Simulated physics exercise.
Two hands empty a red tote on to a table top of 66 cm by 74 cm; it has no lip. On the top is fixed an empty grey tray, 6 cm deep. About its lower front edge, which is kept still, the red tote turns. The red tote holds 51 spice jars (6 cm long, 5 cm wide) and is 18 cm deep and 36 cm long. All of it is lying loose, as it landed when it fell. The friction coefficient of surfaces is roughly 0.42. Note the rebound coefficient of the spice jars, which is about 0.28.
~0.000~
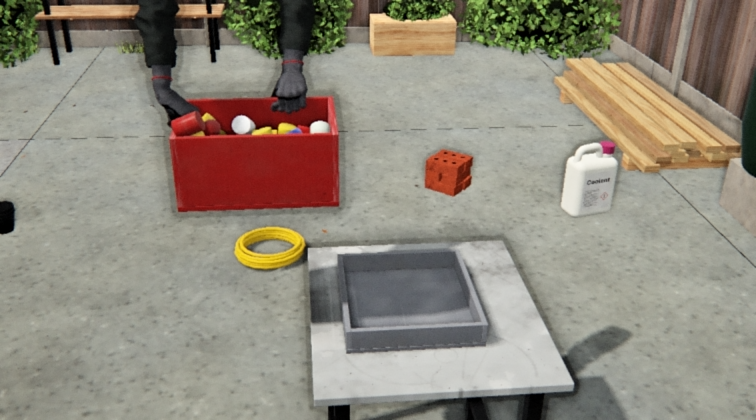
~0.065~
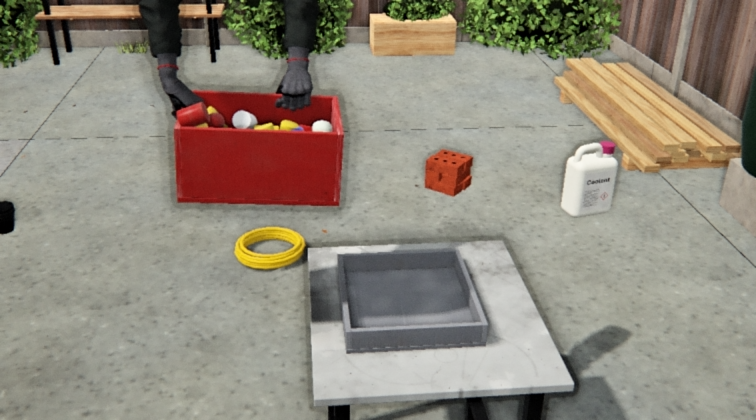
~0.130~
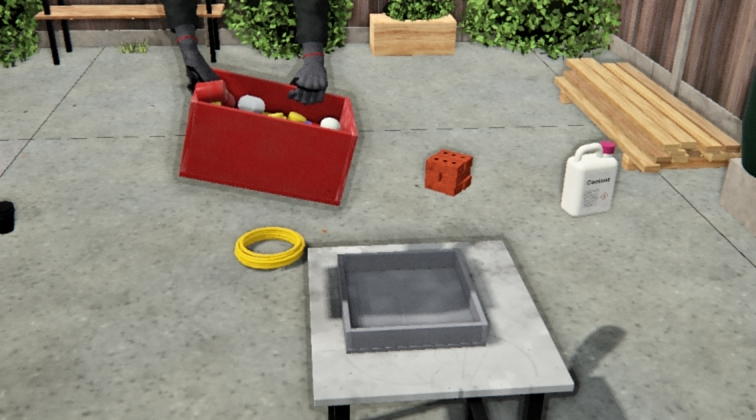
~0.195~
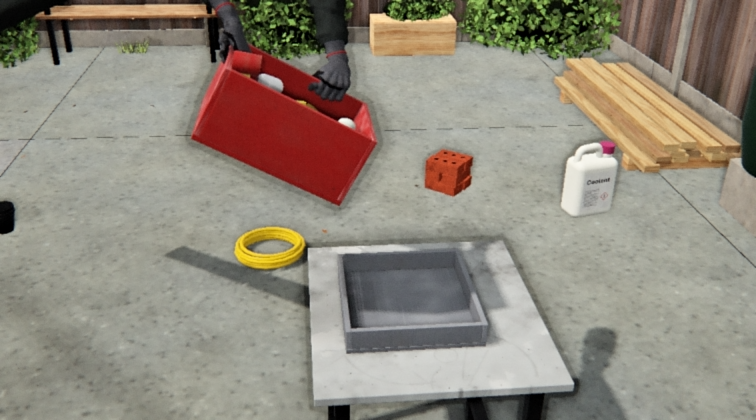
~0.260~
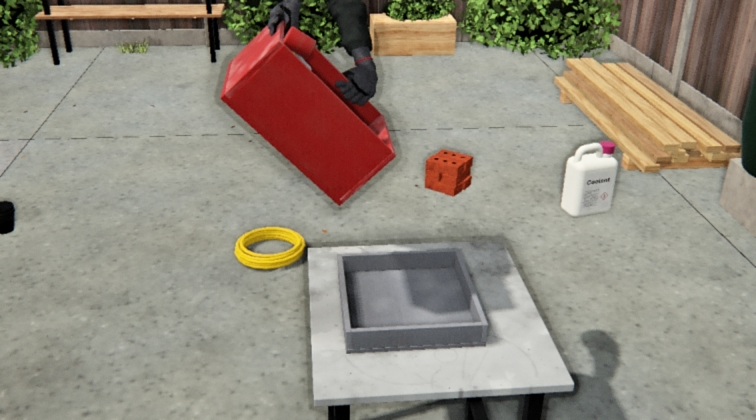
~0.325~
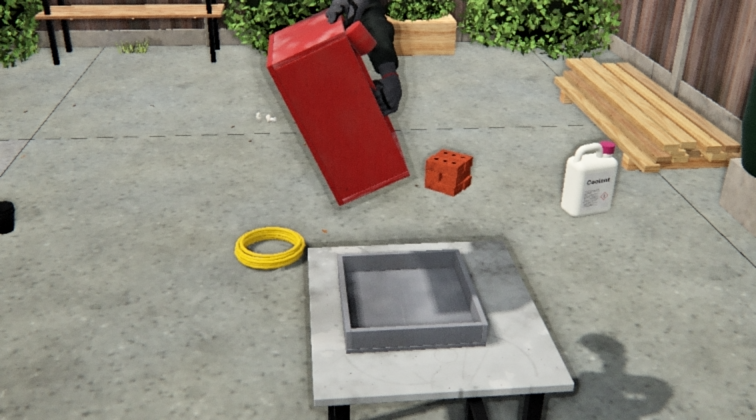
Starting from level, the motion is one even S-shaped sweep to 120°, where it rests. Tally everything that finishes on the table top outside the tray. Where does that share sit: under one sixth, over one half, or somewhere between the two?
Under one sixth.
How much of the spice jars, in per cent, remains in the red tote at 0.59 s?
Near 35 per cent, give or take.
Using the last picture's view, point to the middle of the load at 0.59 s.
The middle of the load sits near (451, 177).
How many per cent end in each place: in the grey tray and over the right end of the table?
Close to 25 and 65 percent respectively.
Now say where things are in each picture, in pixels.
In the first frame (places track the rim corner closest to us here), red tote (176, 137); grey tray (351, 330); tipped 0°; all still inside.
The second frame shows red tote (180, 127); tipped 4°.
The third frame shows red tote (197, 102); tipped 14°.
The fourth frame shows red tote (231, 70); tipped 29°.
The fifth frame shows red tote (284, 44); tipped 47°; 1 out, the lowest jar at (299, 43).
The sixth frame shows red tote (346, 36); grey tray (351, 330); tipped 66°; 1 out, the lowest jar at (360, 39).
After 0.59 s, tilt 120°; 18 still in the red tote and 33 in the air.
After 0.93 s, tilt 120°; 8 in the grey tray, 18 on the table top outside the tray, 20 over the right end of the table and 5 in the air.
After 1.40 s, tilt 120°; 14 in the grey tray, 5 on the table top outside the tray and 32 over the right end of the table.
Final count (at 2.00 s), 14 in the grey tray, 4 on the table top outside the tray, 32 over the right end of the table and 1 over the table's other edges. Asked share, 4 of 51, 8 per cent.
